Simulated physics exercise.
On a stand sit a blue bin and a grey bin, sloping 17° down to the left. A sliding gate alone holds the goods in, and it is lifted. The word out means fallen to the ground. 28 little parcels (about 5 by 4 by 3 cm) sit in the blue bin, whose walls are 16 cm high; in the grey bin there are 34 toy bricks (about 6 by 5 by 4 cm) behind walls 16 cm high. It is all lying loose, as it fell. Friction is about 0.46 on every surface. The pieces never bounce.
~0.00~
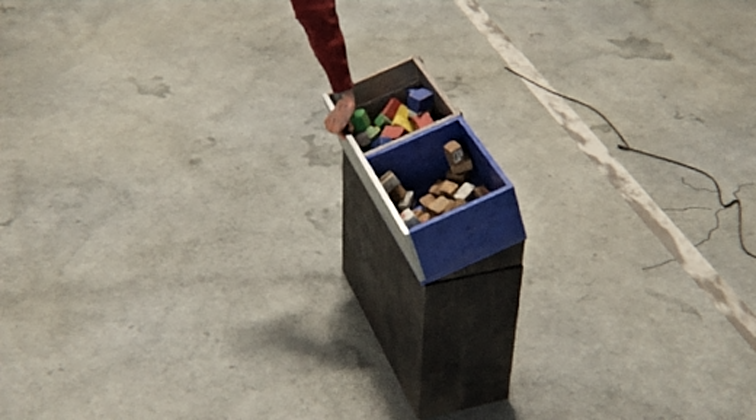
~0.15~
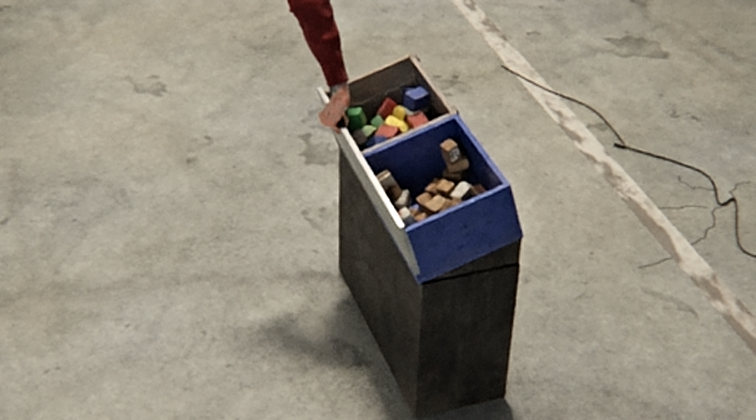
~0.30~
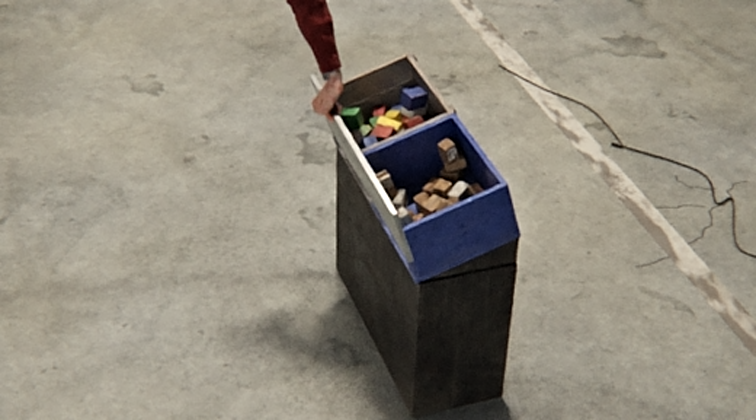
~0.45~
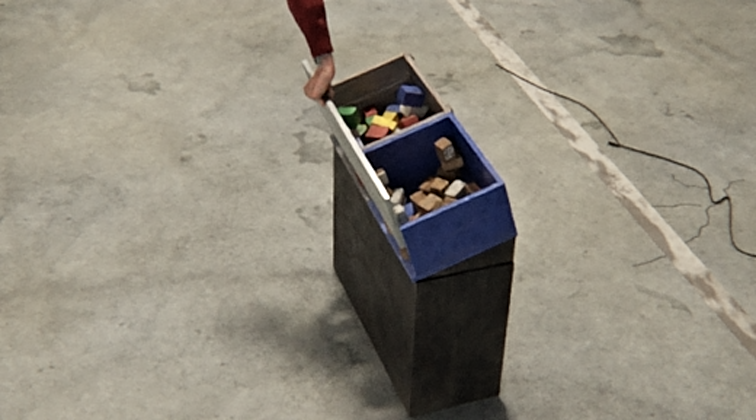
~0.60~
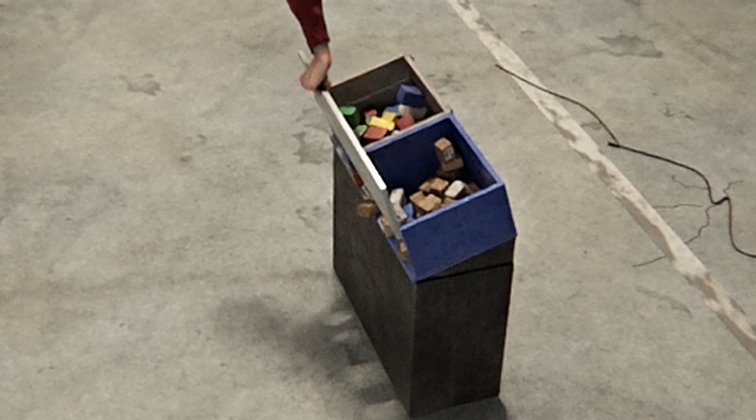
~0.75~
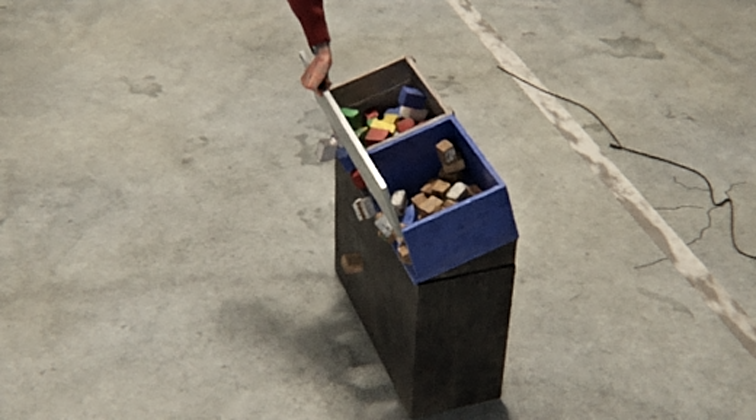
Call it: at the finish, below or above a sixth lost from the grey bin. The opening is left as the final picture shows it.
Above a sixth.
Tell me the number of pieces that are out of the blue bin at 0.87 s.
Blue bin - about 2 out by that time.
After 0.87 s, blue bin 26 in, 2 out and grey bin 33 in, 1 out.
After 1.03 s, blue bin 23 in, 5 out and grey bin 28 in, 6 out.
After 1.24 s, blue bin 23 in, 5 out and grey bin 26 in, 8 out.
When it is over (at 1.52 s), blue bin 23 in, 5 out and grey bin 25 in, 9 out. Asked share, 9 of 34, 26 per cent.
